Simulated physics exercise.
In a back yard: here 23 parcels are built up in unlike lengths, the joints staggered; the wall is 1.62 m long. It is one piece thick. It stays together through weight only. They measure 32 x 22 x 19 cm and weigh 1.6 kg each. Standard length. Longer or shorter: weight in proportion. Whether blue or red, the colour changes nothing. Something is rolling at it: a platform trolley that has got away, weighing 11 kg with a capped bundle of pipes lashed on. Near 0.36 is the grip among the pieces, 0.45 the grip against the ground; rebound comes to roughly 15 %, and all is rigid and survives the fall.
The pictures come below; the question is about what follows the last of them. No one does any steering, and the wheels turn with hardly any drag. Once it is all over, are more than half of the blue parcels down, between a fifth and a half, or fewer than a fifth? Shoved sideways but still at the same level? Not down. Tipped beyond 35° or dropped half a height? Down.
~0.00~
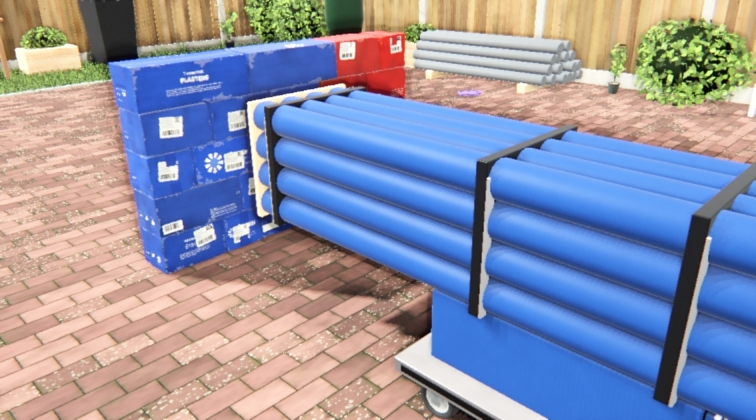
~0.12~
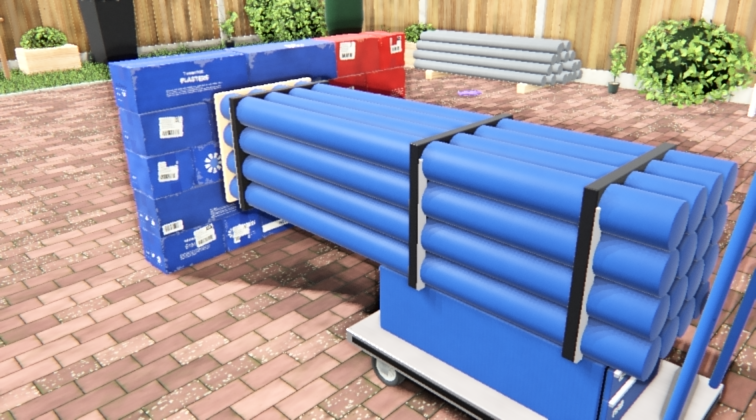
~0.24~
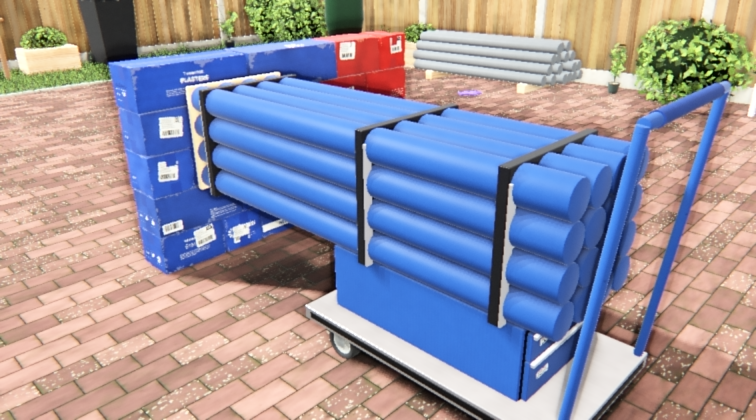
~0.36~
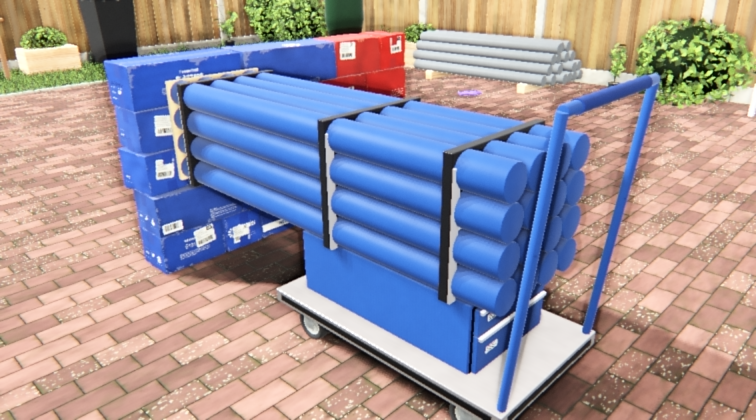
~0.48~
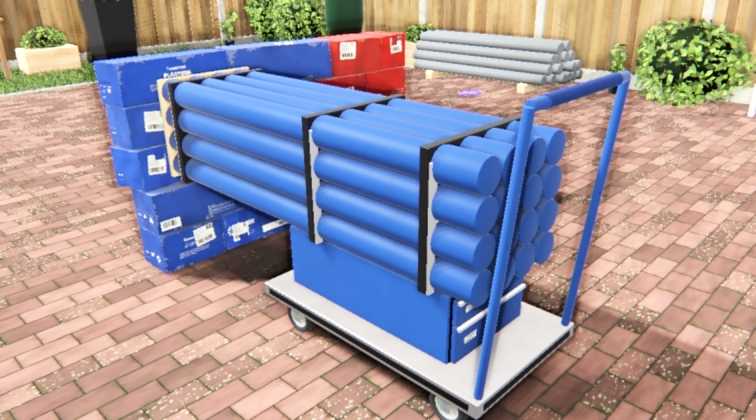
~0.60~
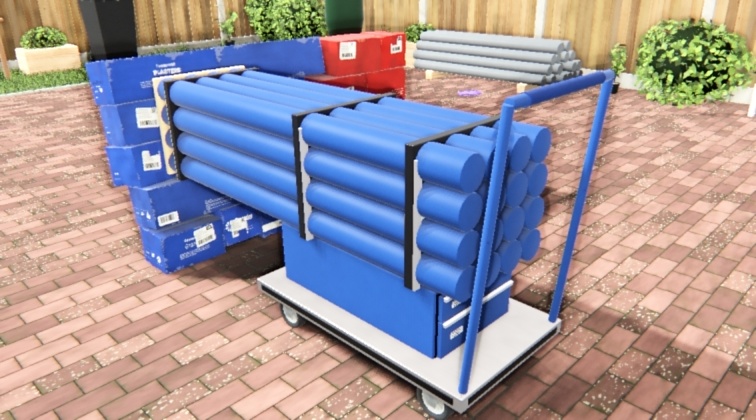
Of the blue parcels, more than half end down.
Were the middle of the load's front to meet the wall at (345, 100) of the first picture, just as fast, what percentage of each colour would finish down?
That would leave blue at 20 % and red at 50 %.
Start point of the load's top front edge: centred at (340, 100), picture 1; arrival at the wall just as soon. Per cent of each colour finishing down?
Blue 80%, red 0%.
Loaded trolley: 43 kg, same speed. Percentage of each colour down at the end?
In that case blue 60, red 0 per cent.
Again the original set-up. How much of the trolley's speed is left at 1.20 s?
About 0.4 m/s.
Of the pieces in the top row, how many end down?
A total of 2.
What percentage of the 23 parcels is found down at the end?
45%.
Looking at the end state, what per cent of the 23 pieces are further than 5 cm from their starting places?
45 per cent.
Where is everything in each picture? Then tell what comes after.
In the first picture (each place is the centre of the face we see best), load (260, 141) 57 cm short of the wall; top blue parcel (296, 67); top red parcel (394, 51); all as stacked.
The second picture shows load (227, 131) 35 cm short of the wall; top blue parcel (296, 67).
The third picture shows load (197, 121) 13 cm short of the wall; top blue parcel (296, 67).
The fourth picture shows load (176, 114) 37 mm into the wall's line; top blue parcel (293, 66) moved 20 mm; 6 have shifted.
The fifth picture shows load (168, 112) 11 cm into the wall's line; top blue parcel (283, 64) moved 7 cm; steepest lean 3°, the parcel at (178, 77); 8 have shifted.
The sixth picture shows load (163, 111) 15 cm into the wall's line; top blue parcel (272, 61) tilted 9°; top red parcel (394, 52); steepest lean 9°, the parcel at (168, 75); 10 have shifted.
By 0.72 s, load 19 cm past the wall's line, still rolling; none of the 12 blue parcels down (0 of 23 in all colours); top blue parcel tilted 16°.
By 0.90 s, load 26 cm past the wall's line, still rolling; 3 of the 12 blue parcels down (3 of 23 in all colours); top blue parcel tilted 36°, 7 cm lower.
By 1.06 s, load 33 cm past the wall's line, still rolling; 7 of the 12 blue parcels down (7 of 23 in all colours); top blue parcel tilted 71°, 30 cm lower.
By 1.20 s, load 38 cm past the wall's line, still rolling; 8 of the 12 blue parcels down (8 of 23 in all colours); top blue parcel on its side.
When it is over (1.7 s), load 55 cm past the wall's line, still rolling; 10 of the 12 blue parcels down (10 of 23 in all colours); top blue parcel on its side; top red parcel unmoved. That is 83 per cent. In pixels of the last frame, middles, top blue parcel near (258, 160), top red parcel near (381, 50).
